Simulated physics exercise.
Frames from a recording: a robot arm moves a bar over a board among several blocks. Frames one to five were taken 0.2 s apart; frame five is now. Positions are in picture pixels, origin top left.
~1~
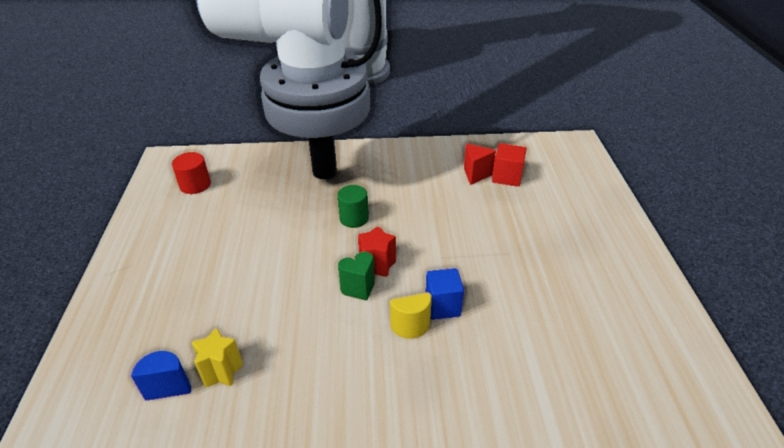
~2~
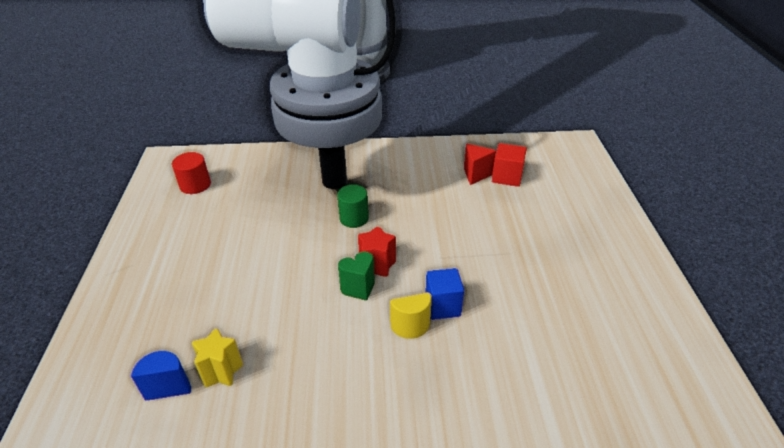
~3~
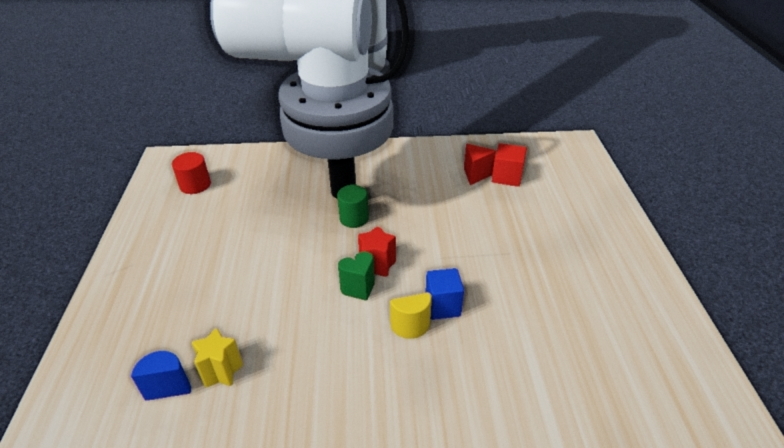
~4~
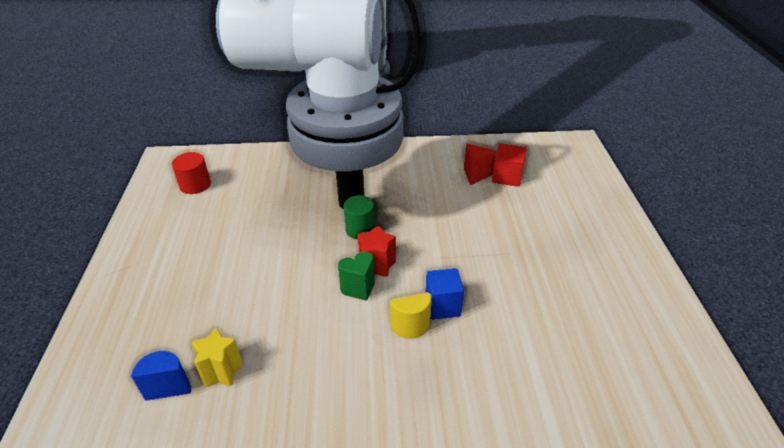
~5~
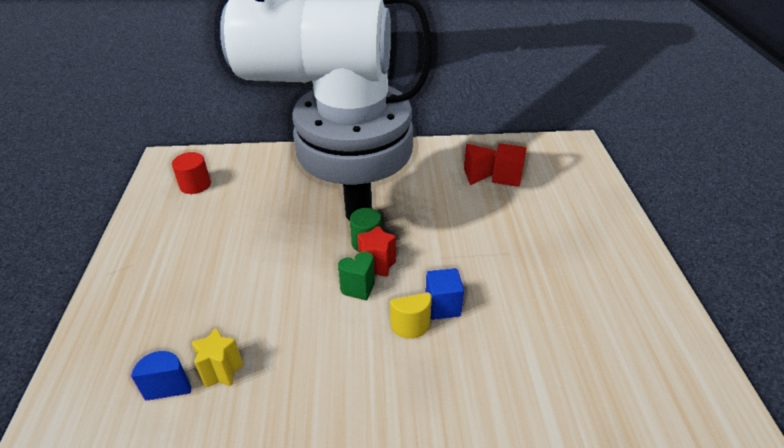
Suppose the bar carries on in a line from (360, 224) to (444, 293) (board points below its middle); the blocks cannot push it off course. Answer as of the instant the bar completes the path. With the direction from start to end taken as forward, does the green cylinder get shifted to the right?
I expect so.
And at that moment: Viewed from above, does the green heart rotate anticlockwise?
In short: No.
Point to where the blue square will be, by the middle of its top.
(459, 295)
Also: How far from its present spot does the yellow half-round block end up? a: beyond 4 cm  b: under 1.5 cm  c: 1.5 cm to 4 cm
Option b.
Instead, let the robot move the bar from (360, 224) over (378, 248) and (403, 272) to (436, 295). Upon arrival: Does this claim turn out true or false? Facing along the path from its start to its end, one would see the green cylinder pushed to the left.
That is false.
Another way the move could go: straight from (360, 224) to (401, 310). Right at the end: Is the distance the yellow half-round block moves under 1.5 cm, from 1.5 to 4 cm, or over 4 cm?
Travel: Beyond 4 cm.
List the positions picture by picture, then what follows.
The first frame shows bar's lower end (325, 173); green heart (357, 262); green cylinder (352, 193); red star block (376, 239); yellow half-round block (412, 302); blue square (445, 280).
The second frame shows bar (335, 182); blocks still.
The third frame shows bar (344, 192); blocks still.
The fourth frame shows bar (352, 203); green cylinder (359, 204).
The fifth frame shows bar (359, 215); green heart (357, 262); green cylinder (366, 217); red star block (376, 239); yellow half-round block (412, 302); blue square (445, 280).
The first path, step by step. One third of the way, bar (386, 236); green heart (354, 274), turned 50° clockwise; green cylinder (391, 240); red star block (391, 263), turned 30° clockwise.
Two thirds of the way, bar (414, 259); green heart (352, 278), turned 85° clockwise; green cylinder (410, 265); red star block (391, 286), turned 65° clockwise; yellow half-round block (412, 305), turned 15° anticlockwise.
At the end, bar (445, 284); green heart (352, 278), turned 85° clockwise; green cylinder (424, 286); red star block (387, 292), turned 95° clockwise; yellow half-round block (411, 313); blue square (459, 295), turned 70° anticlockwise.
